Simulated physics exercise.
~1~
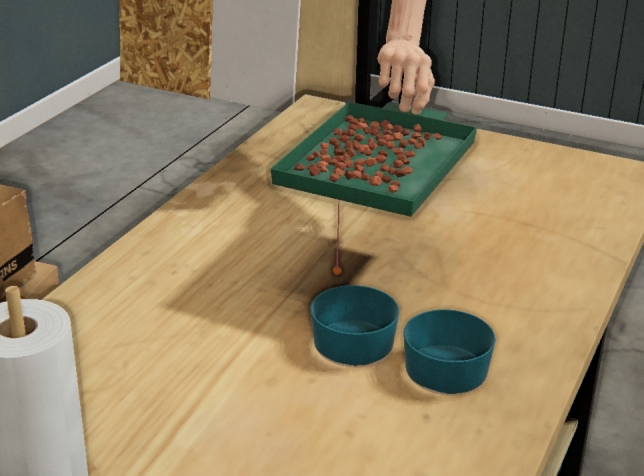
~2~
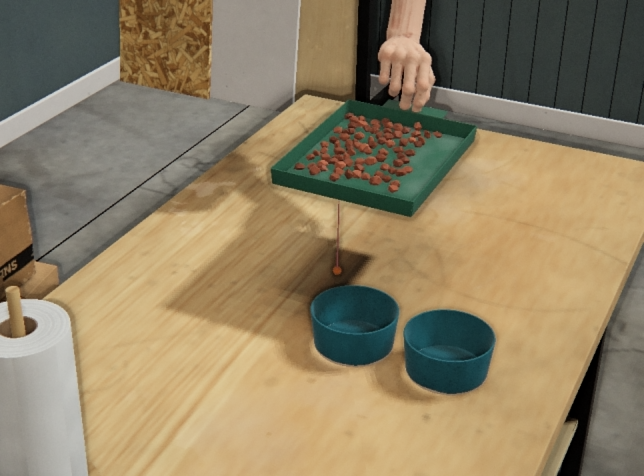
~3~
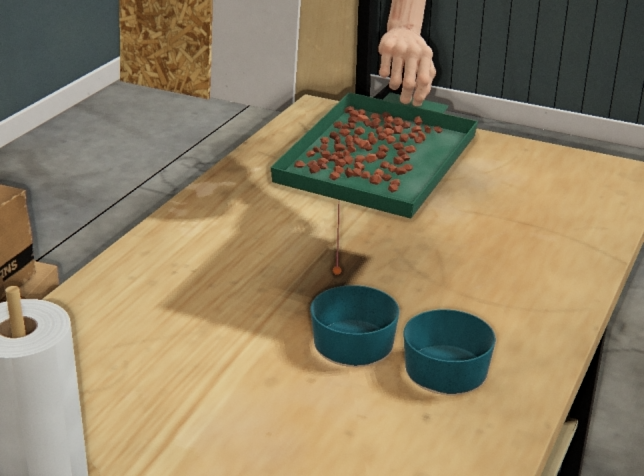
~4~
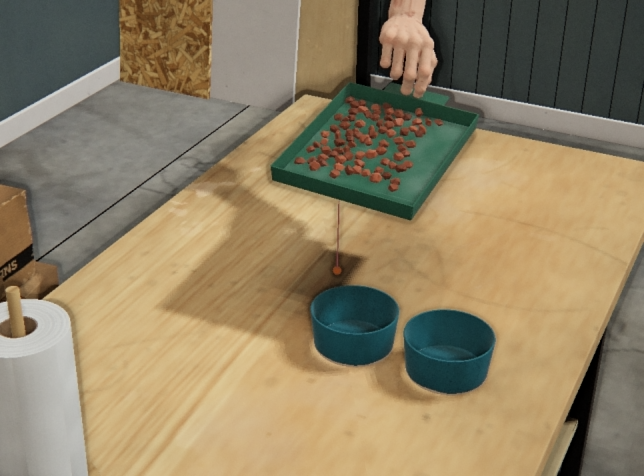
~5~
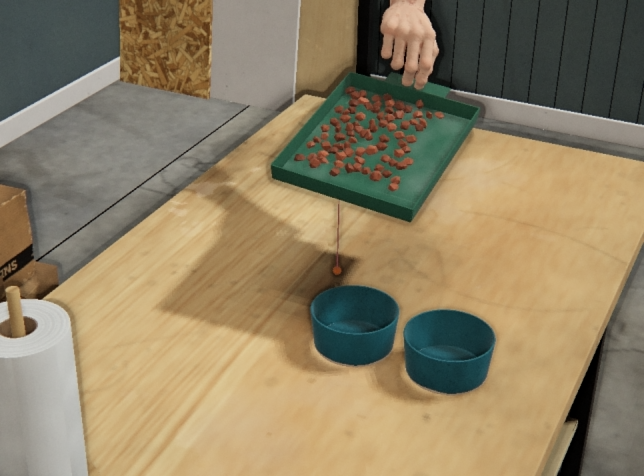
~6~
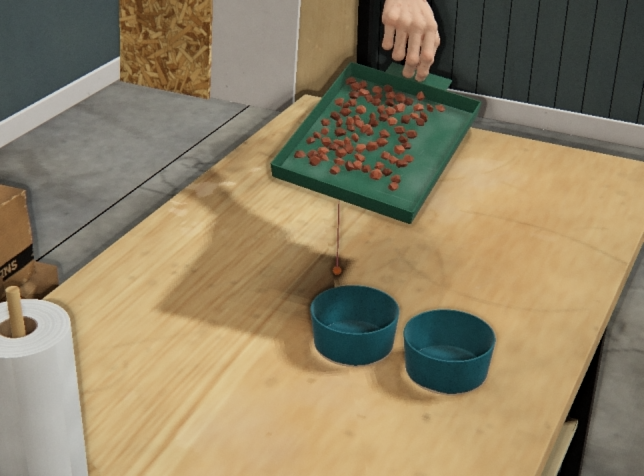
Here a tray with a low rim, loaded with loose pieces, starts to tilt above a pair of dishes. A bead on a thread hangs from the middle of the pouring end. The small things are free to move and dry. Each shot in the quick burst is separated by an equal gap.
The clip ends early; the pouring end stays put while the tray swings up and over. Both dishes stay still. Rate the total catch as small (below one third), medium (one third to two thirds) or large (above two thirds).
Medium.
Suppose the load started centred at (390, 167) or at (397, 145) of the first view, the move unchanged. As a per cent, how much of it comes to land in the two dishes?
Near 50 per cent and near 60 per cent.
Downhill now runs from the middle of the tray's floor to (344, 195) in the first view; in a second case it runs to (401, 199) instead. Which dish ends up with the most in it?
Try one: The left-side dish. Try two: The left-side dish.
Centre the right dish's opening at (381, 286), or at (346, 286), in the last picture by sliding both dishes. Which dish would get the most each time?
Position 1 - the dish to the right; position 2 - the dish to the right.
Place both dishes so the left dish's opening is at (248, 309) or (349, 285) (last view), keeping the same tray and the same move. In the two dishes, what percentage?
0 per cent the first time, 60 per cent the second time.
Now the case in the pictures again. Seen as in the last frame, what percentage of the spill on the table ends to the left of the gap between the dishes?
Around 30 %.
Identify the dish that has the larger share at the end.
It's the left that ends up holding more.
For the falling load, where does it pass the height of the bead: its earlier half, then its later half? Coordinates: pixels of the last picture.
I'd put it at roughly (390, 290), and after that at roughly (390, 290).
Soon after the last picture, tray tipped steeply; nearly all on the tray; a small part in the air.
A little later, tray tipped past a quarter turn; about a third on the tray; a stray few in the right dish; about a quarter in the left dish; about a quarter outside both; a small part in the air.
Later still, tray tipped past a quarter turn; a stray few in the right dish; about half in the left dish; about half outside both.
At rest, tray tipped past a quarter turn; a stray few in the right dish; about half in the left dish; about half outside both.
